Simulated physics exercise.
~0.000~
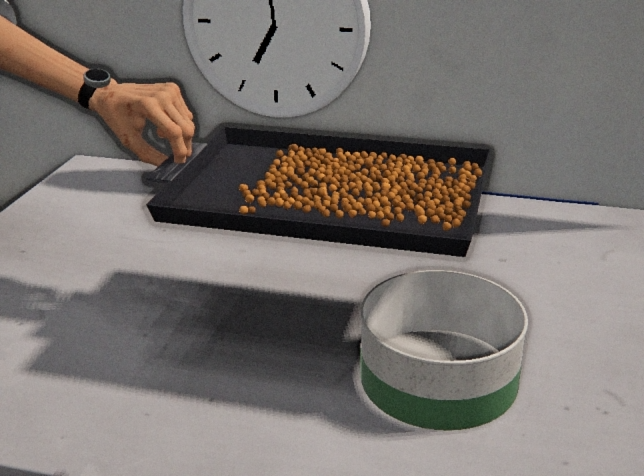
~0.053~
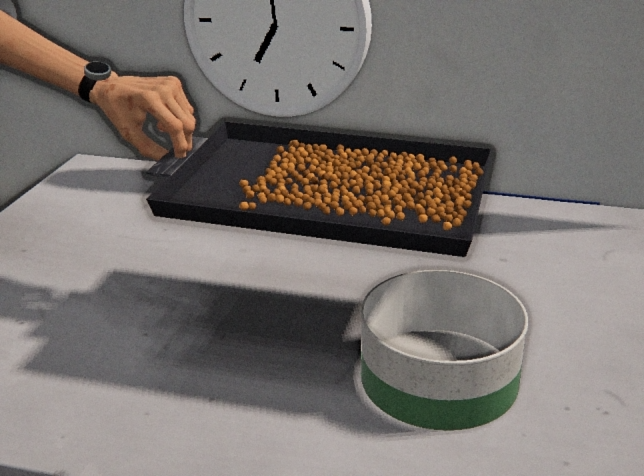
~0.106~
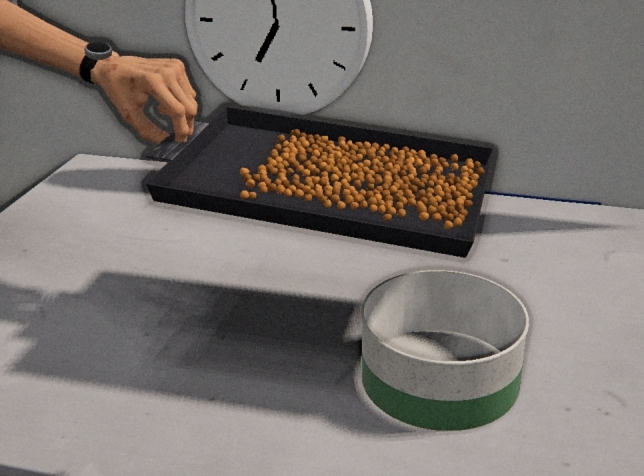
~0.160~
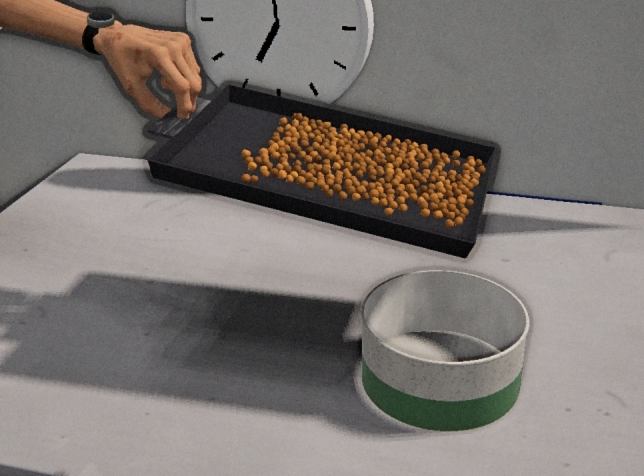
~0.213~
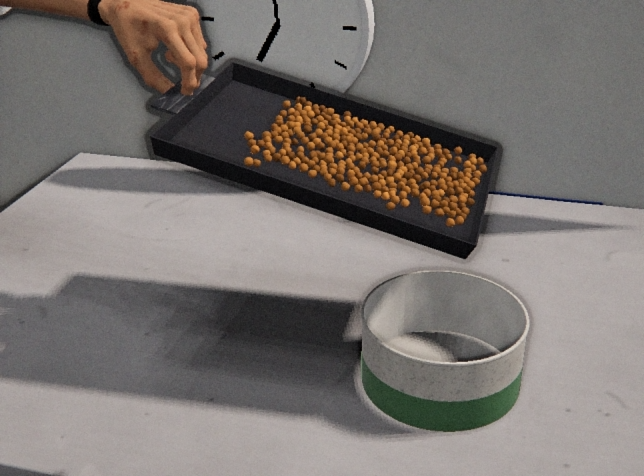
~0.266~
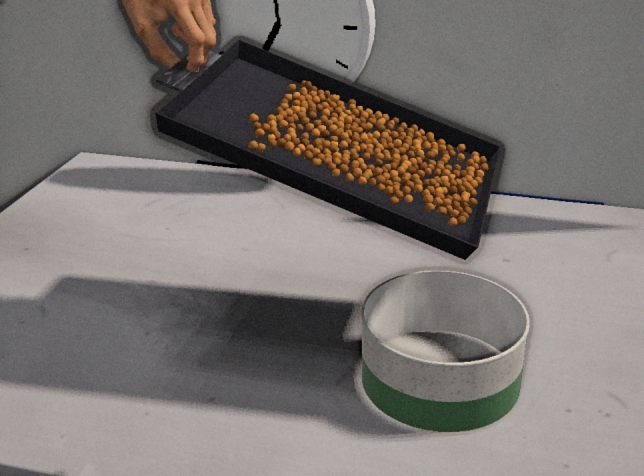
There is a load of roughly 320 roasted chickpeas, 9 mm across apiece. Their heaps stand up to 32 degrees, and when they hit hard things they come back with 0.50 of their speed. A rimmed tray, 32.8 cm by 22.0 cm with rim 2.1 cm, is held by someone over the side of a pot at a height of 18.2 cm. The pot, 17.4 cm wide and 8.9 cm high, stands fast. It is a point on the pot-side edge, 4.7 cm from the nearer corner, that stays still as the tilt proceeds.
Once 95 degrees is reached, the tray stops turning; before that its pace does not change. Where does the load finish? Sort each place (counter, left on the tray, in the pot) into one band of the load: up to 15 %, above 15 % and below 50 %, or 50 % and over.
Counter: 50 % and over; tray: Up to 15 %; pot: Between 15 and 50 %.
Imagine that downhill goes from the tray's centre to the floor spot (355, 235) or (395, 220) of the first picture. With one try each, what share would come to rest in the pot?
That would be close to 75 per cent and then close to 55 per cent.
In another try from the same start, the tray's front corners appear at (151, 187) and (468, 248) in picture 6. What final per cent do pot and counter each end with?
Pot 65, counter 35.
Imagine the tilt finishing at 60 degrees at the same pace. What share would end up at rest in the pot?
Near 0 %, then.
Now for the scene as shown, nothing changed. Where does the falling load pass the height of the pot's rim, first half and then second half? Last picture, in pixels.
At about (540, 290), then at (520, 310).
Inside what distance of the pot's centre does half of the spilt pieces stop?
Distance: Some 18 cm.
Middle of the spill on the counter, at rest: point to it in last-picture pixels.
Middle of the spill at rest: Roughly (567, 349).
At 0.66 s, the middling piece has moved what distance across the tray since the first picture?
7 cm.
After 0.66 s, tilt 55 degrees; the tray holds 100 %, the pot 0 %.
Then, at 0.93 s, tilt 80 degrees; the tray holds 95 %, the pot 0 %.
After 1.30 s, tilt 95 degrees; the tray holds 20 %, the pot 10 %.
In the end, at 2.3 s, counter 75 %, tray 0 %, pot 25 %.
